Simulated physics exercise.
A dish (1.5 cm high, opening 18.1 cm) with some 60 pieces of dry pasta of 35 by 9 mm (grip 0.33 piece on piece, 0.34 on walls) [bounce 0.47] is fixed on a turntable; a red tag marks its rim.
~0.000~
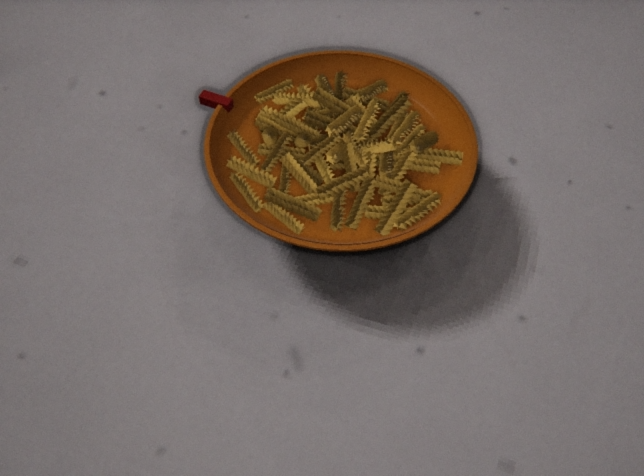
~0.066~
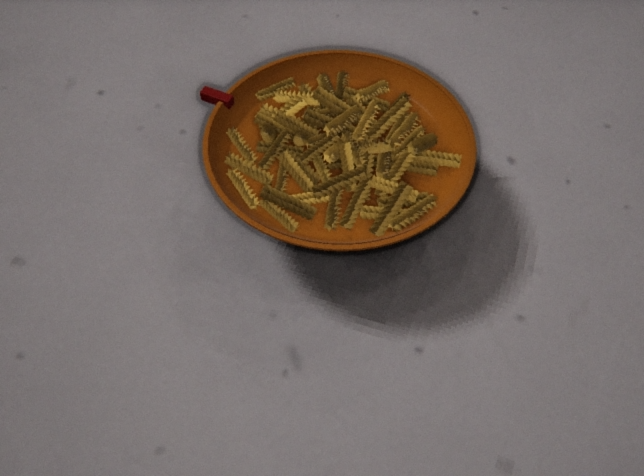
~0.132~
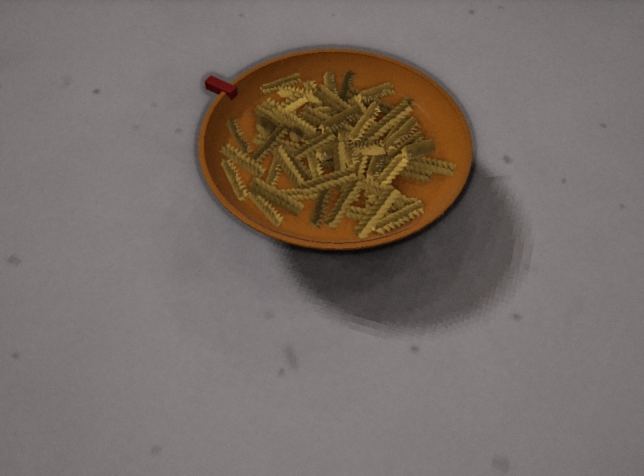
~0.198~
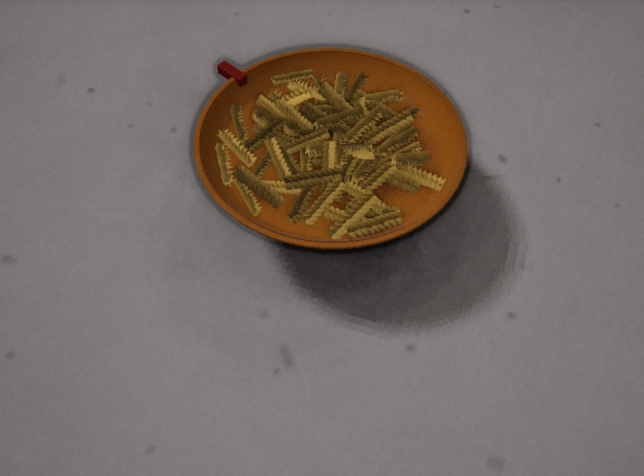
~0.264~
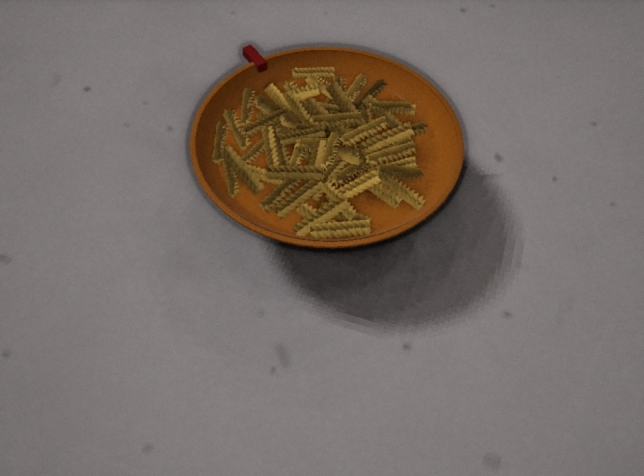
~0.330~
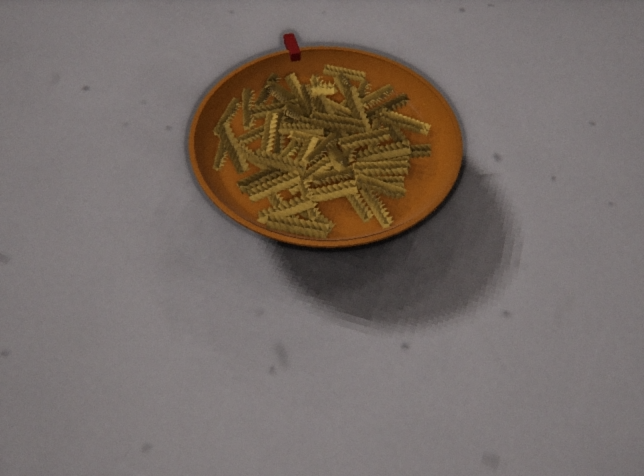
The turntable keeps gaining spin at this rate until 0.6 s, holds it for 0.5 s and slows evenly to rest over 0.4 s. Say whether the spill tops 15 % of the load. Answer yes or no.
Share spilt, set against 15 %: No.
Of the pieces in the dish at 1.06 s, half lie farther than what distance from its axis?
Some 6.0 cm.
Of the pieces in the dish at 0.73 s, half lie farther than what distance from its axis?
About 6.0 cm.
After 0.73 s, dish 100 %; middle of the pieces not yet landed near (330, 141).
Then, at 1.06 s, dish 100 %; middle of the pieces not yet landed near (321, 140).
After 1.36 s, dish 95 %; middle of the pieces not yet landed near (327, 139).
Then, at 1.65 s, dish 95 %; middle of the pieces not yet landed near (328, 139).
By 1.9 s all is still; dish 95 %.
